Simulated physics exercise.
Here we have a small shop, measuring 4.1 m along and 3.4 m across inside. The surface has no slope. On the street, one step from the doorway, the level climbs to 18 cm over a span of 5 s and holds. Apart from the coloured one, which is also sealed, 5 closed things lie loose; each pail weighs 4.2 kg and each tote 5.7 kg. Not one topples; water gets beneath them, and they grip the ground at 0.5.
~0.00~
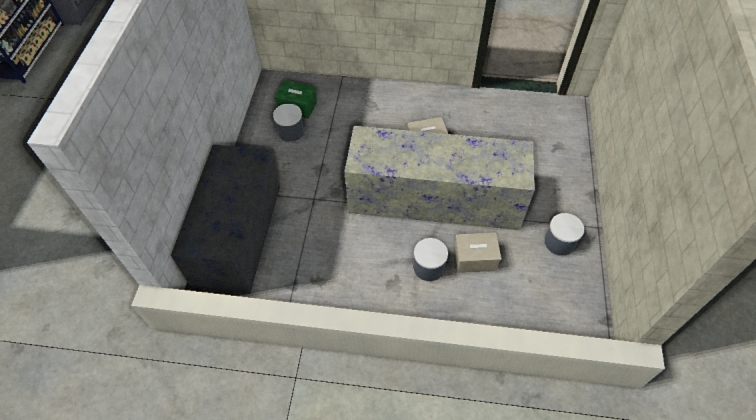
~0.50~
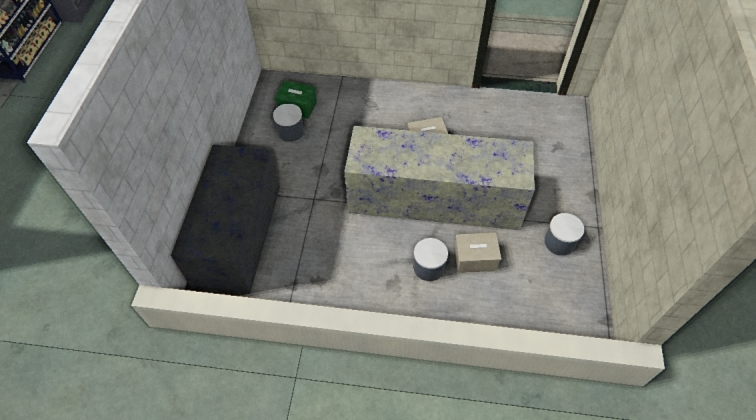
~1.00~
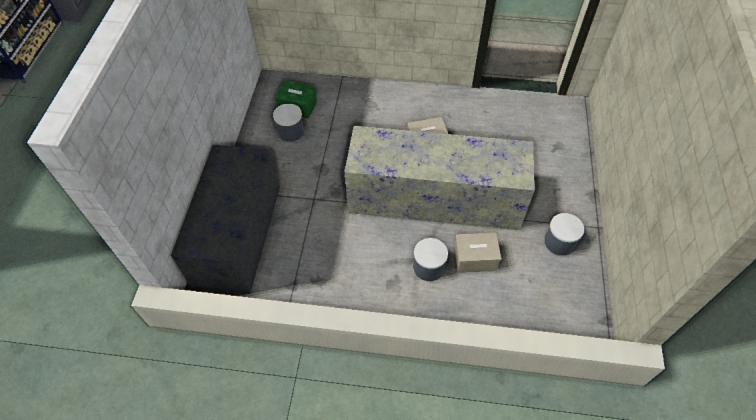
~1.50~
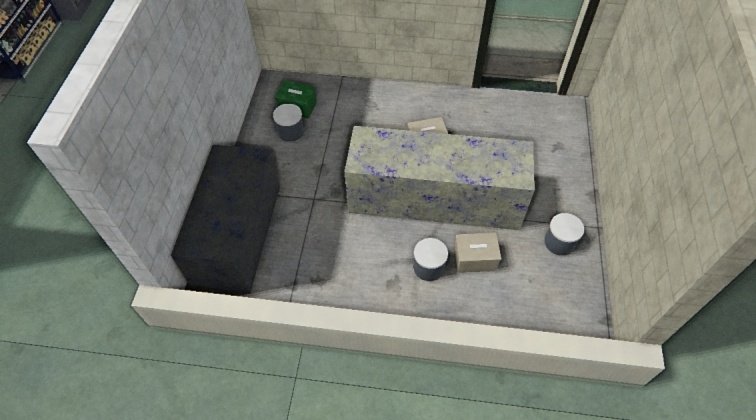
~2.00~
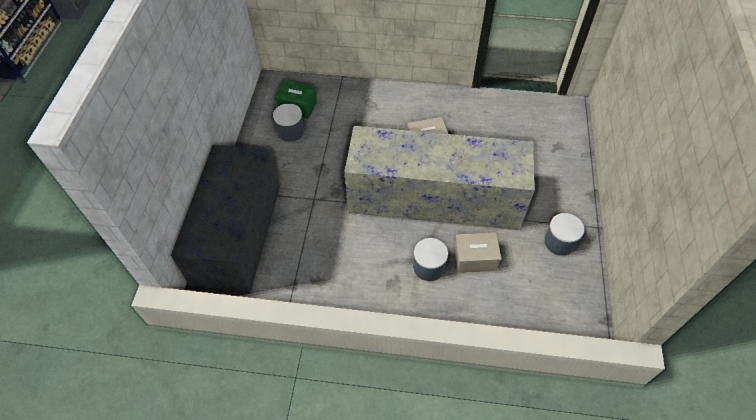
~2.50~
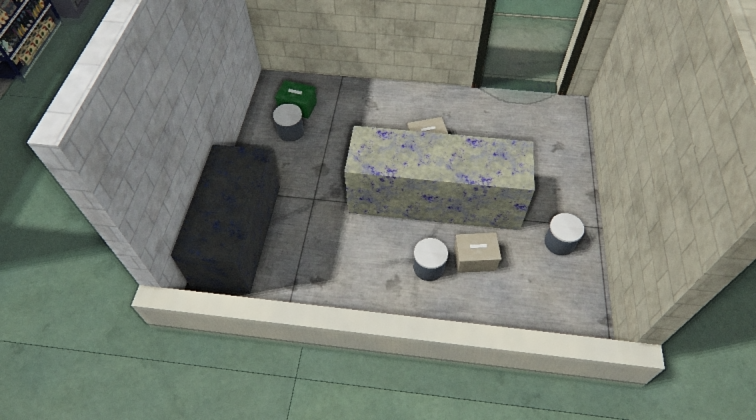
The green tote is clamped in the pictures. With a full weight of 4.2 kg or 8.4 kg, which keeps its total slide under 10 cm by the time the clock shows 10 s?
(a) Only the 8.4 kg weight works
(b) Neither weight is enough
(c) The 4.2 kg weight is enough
Answer: A.
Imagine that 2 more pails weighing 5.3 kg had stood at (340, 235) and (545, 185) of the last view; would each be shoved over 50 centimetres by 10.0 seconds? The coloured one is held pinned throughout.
In the order given, within the mark and then beyond the mark.
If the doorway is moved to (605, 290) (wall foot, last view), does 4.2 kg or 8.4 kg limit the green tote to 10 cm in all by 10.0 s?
The big mass is needed.
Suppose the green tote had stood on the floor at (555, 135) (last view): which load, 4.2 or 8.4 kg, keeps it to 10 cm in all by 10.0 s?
No load works.
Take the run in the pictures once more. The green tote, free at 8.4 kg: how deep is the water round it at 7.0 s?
Something like 2 centimetres.
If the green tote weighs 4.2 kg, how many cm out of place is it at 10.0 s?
I'd put it at roughly 40 cm.
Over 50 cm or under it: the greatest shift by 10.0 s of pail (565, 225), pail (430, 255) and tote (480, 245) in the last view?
First exceeds it, then stays inside, then stays inside.
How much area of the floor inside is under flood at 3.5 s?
Some 1.5 m2 of it.
After 3.5 s the green tote would be 0 cm from its start with 4.2 kg and 0 cm from its start with 8.4 kg; 0 cm of water round it then.
After 4.5 s the green tote would be 0 cm from its start with 4.2 kg and 0 cm from its start with 8.4 kg; 0 cm of water round it then.
After 7.0 s the green tote would be 0 cm from its start with 4.2 kg and 0 cm from its start with 8.4 kg; 2 cm of water round it then.
After 10.0 s the green tote would be 36 cm from its start with 4.2 kg and 0 cm from its start with 8.4 kg; 5 cm of water round it then.
